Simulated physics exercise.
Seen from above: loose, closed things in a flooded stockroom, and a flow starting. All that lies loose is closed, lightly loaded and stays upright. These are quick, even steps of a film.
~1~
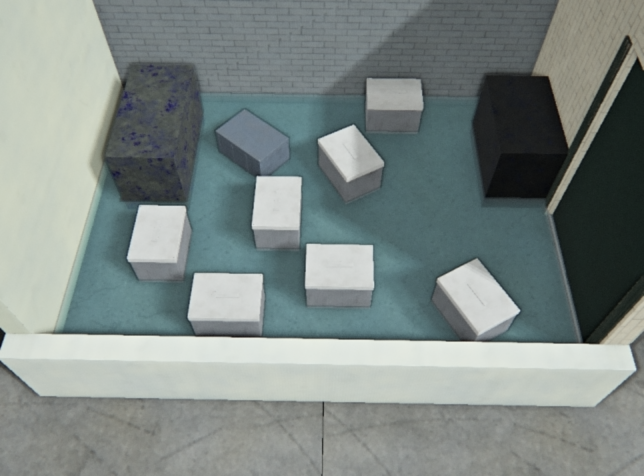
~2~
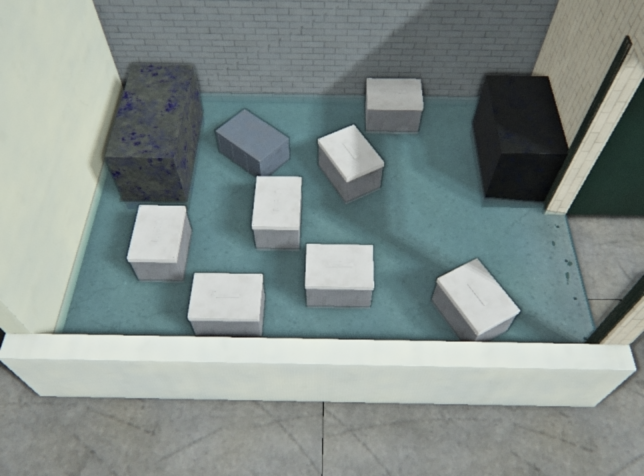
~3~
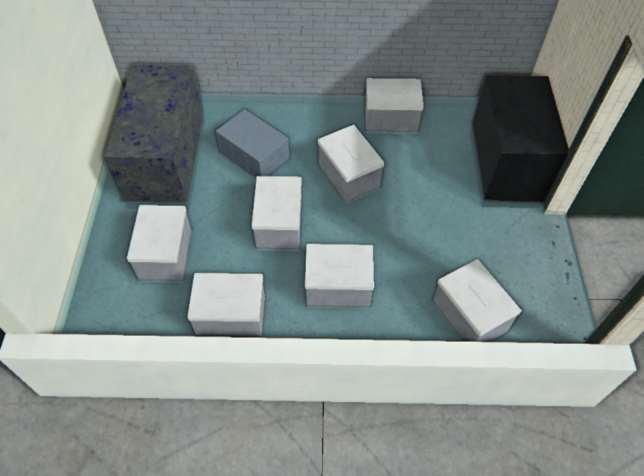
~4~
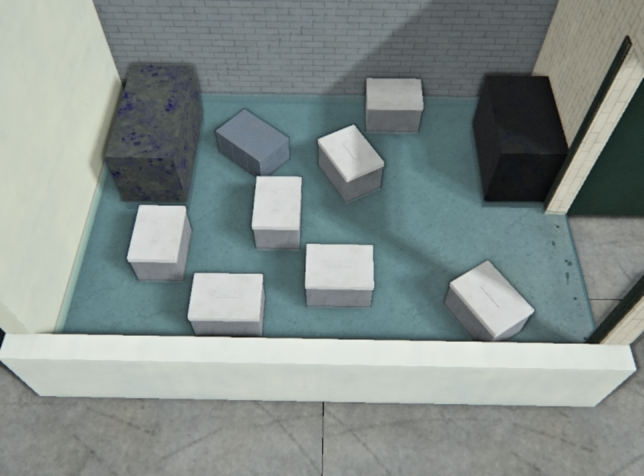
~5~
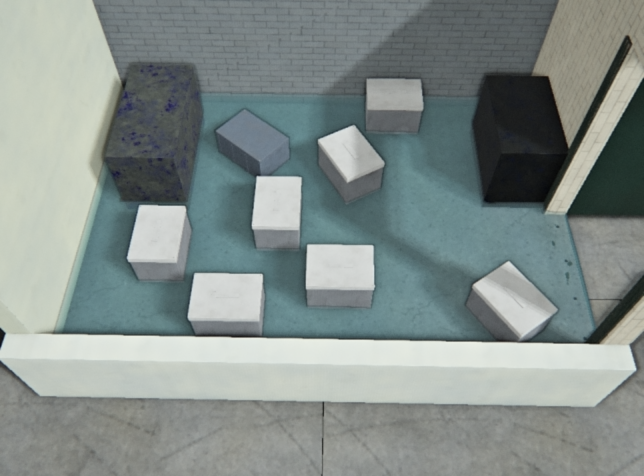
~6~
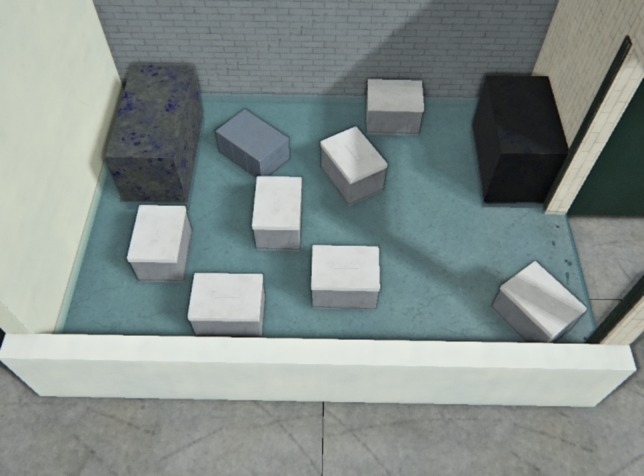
To begin with, pale box-shaped blocks and one blue-grey block sit still on a teal floor between two larger dark blocks, and the dark panel at right opens a gap in the wall. Then the lower-right pale block slides right toward the gap, while the others barely shift.
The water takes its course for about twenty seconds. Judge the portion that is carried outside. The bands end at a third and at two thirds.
That comes to two thirds or more.
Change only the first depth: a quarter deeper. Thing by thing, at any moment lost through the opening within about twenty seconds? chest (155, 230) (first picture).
Answer: Inside.
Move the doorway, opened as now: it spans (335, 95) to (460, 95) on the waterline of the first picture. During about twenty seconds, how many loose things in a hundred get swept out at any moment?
Near 60 in a hundred.
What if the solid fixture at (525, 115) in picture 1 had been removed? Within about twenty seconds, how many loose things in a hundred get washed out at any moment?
Some 80 per cent.
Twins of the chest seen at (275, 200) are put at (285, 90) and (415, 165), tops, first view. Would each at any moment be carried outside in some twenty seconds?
In that order: No, yes.
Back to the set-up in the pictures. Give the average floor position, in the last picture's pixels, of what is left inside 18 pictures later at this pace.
Close to (401, 255).
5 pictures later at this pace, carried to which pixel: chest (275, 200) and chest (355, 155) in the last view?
Roughly at (321, 216) and (396, 181).
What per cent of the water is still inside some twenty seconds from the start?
Roughly 32 per cent.
A moment on, 1 of 8 are out; 7 afloat.
Next, 3 of 8 are out; 5 afloat.
Later, 6 of 8 are out; 2 afloat.
In the end, 7 of 8 are out; 0 afloat.
